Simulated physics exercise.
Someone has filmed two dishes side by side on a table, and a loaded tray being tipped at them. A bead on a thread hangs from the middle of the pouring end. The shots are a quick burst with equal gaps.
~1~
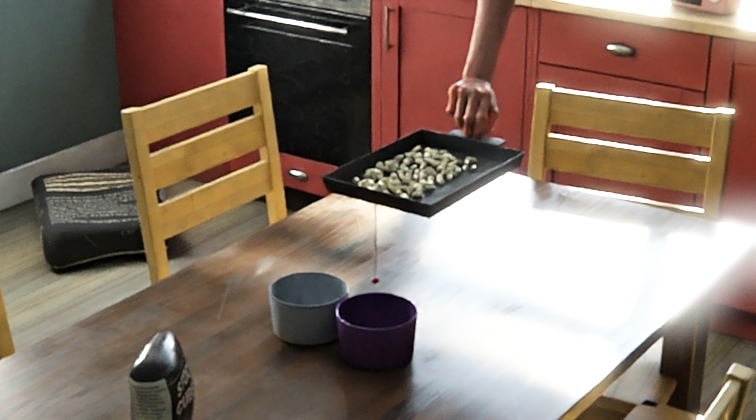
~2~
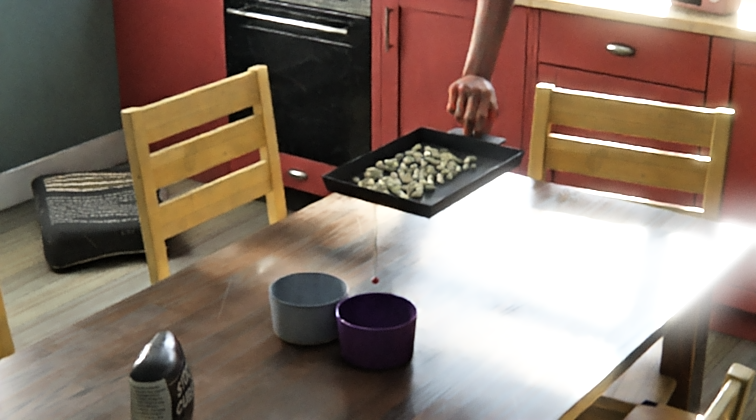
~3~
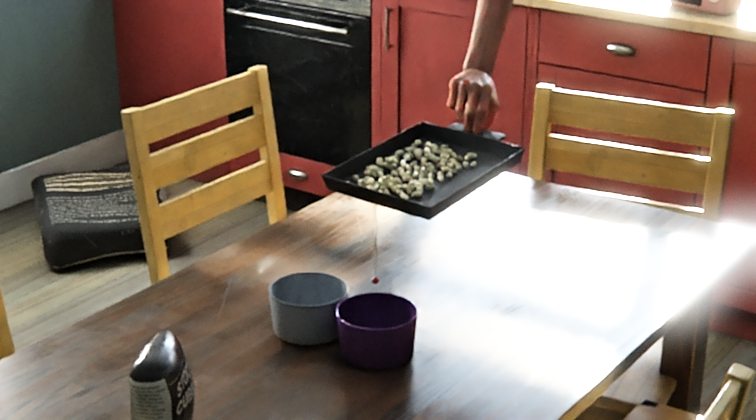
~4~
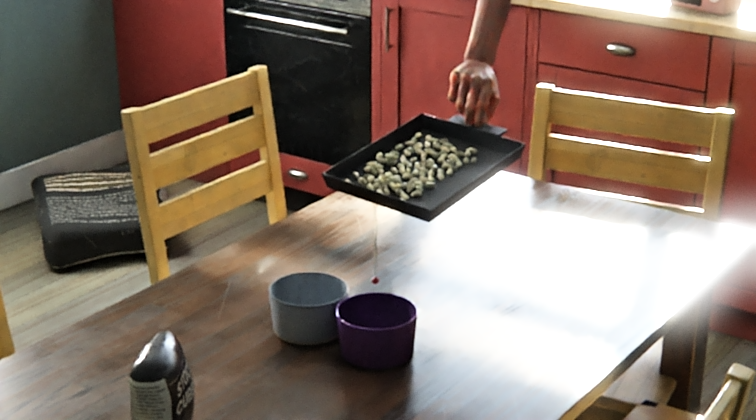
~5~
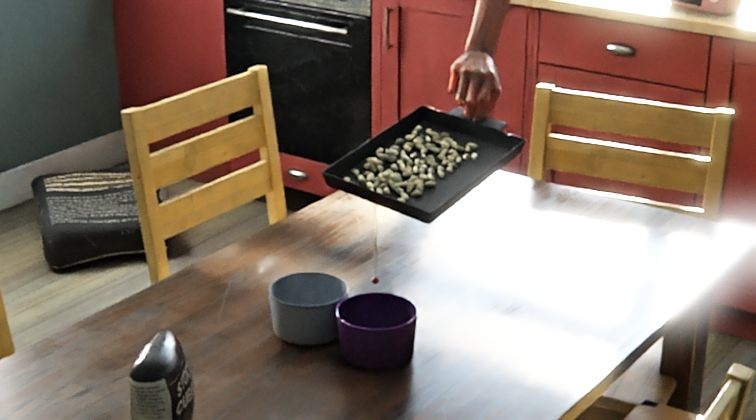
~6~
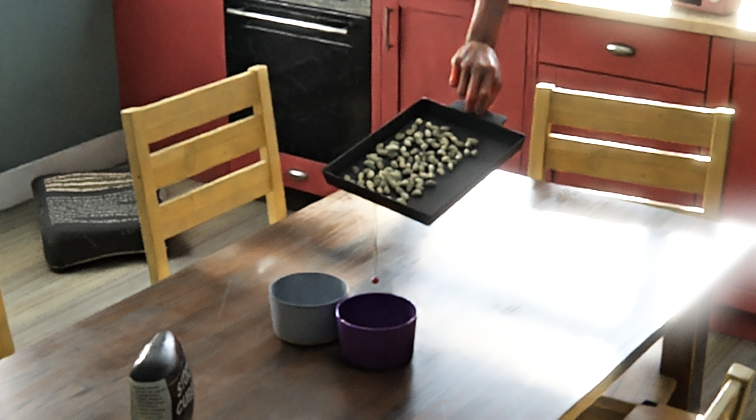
Kitchen table with a grey bowl and a purple bowl, a hand slowly tilting a dark tray of pale beans above them.
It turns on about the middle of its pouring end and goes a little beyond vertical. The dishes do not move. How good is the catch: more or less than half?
Together they catch only the smaller part.
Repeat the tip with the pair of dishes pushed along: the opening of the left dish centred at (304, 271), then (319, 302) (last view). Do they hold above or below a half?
At the first place below a half, at the second below a half.
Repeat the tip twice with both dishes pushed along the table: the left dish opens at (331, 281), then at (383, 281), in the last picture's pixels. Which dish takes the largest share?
The first try: The right one. The second: The right one.
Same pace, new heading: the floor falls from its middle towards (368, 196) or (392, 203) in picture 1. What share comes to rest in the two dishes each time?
First some 90, then 70 per cent.
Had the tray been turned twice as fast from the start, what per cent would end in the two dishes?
Near 20 %.
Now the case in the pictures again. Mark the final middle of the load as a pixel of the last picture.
Close to (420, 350).
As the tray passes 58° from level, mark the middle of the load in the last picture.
At about (423, 189).
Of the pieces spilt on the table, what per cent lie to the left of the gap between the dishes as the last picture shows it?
About 0 per cent.
Soon after the last picture, tray tipped steeply; all on the tray.
A little later, tray tipped right over; nearly all on the tray; a stray few in the right dish; a small part outside both; a stray few in the air.
Later still, tray tipped past a quarter turn; about a third in the right dish; about two thirds outside both.
At rest, tray tipped past a quarter turn; about a third in the right dish; none in the left dish; about two thirds outside both.
